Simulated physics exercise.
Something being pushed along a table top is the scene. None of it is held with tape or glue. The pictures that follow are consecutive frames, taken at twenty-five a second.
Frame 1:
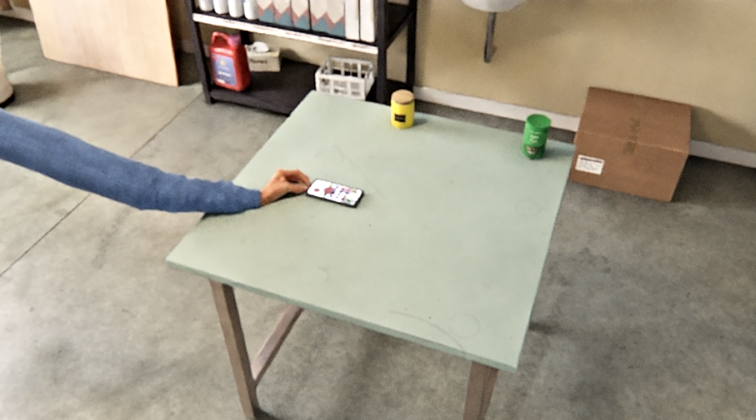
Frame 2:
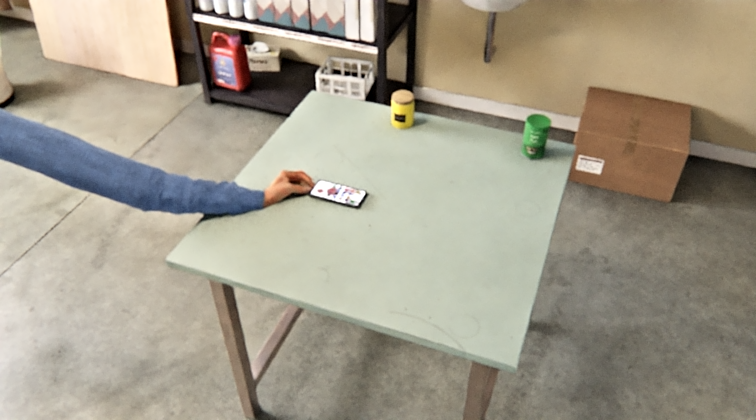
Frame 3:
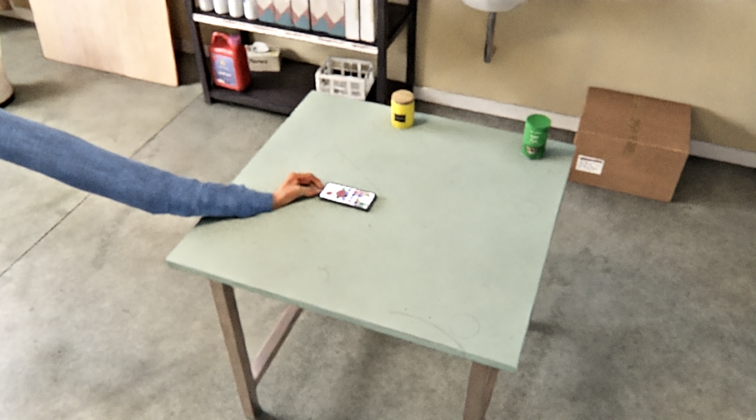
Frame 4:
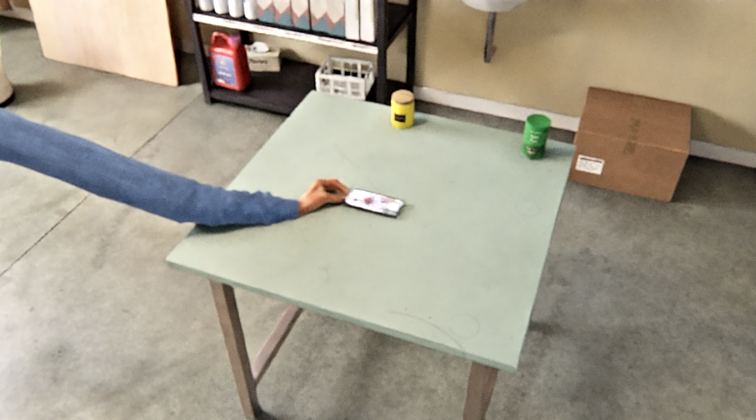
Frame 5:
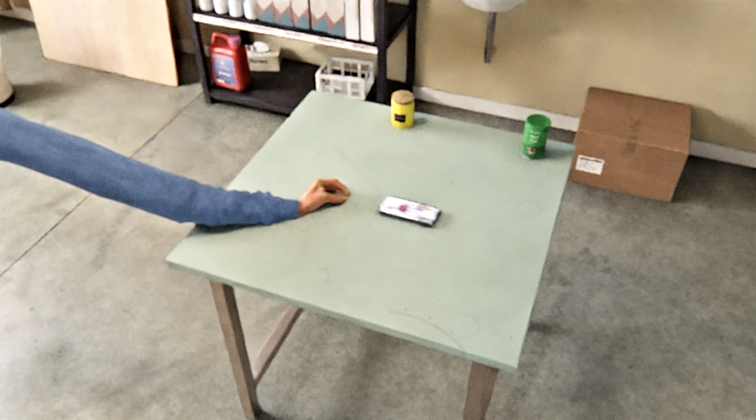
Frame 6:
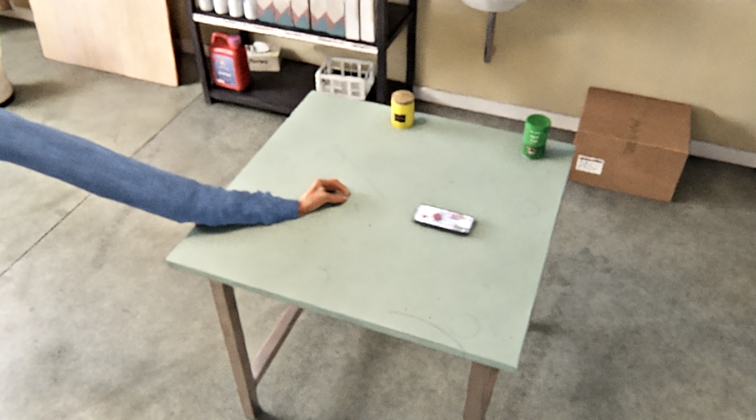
A phone with a lit screen, nudged by the hand of a blue-sleeved arm reaching in from the left, slides slowly rightward across a pale green table, seen from above in a concrete-floored storeroom. A yellow jar and a green container stand at the table's far side, with a cardboard box and black shelving behind. The hand halts, and the phone glides on alone, rightward and slightly nearer, the view staying still.
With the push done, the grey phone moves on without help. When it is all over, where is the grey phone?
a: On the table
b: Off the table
b.
Then, 0.30 s after the last picture, grey phone now off the table.
Then, 0.50 s after the last picture, things are still on the move.
By the end, off the table, grey phone.
